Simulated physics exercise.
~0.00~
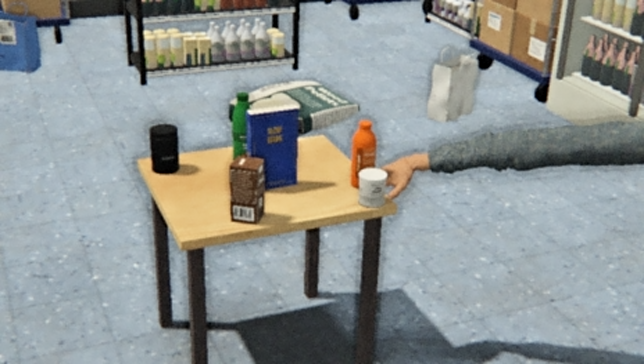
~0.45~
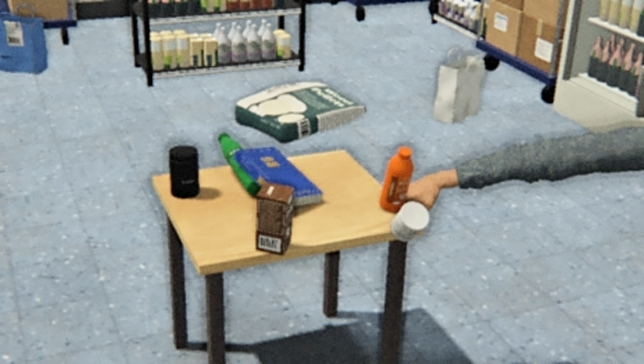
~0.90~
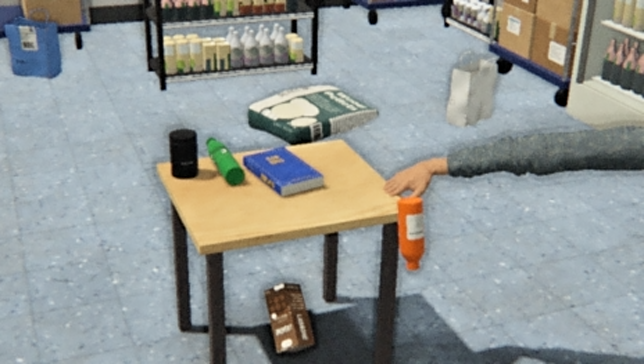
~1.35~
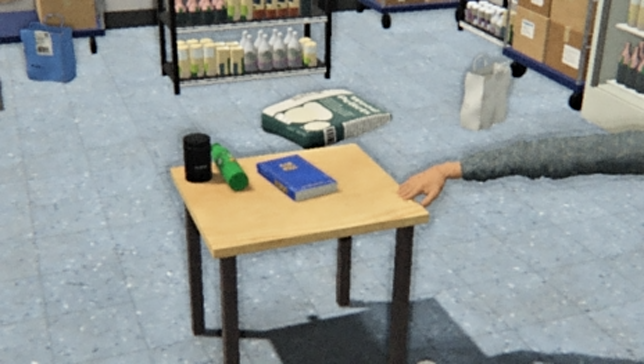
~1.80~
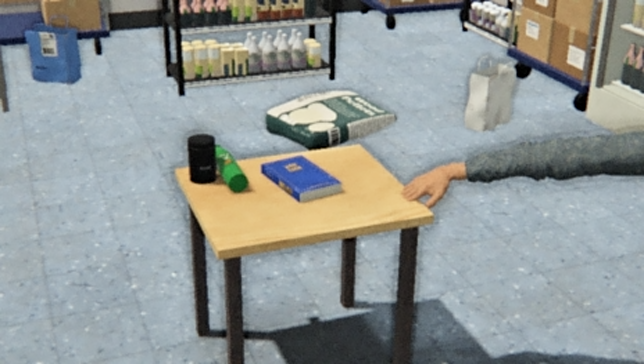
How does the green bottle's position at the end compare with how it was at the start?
The green bottle stands upright on the table at the start, but by the end it is lying on its side on the tabletop.
A hand jolts the table, toppling the green bottle and book and sending three items off.
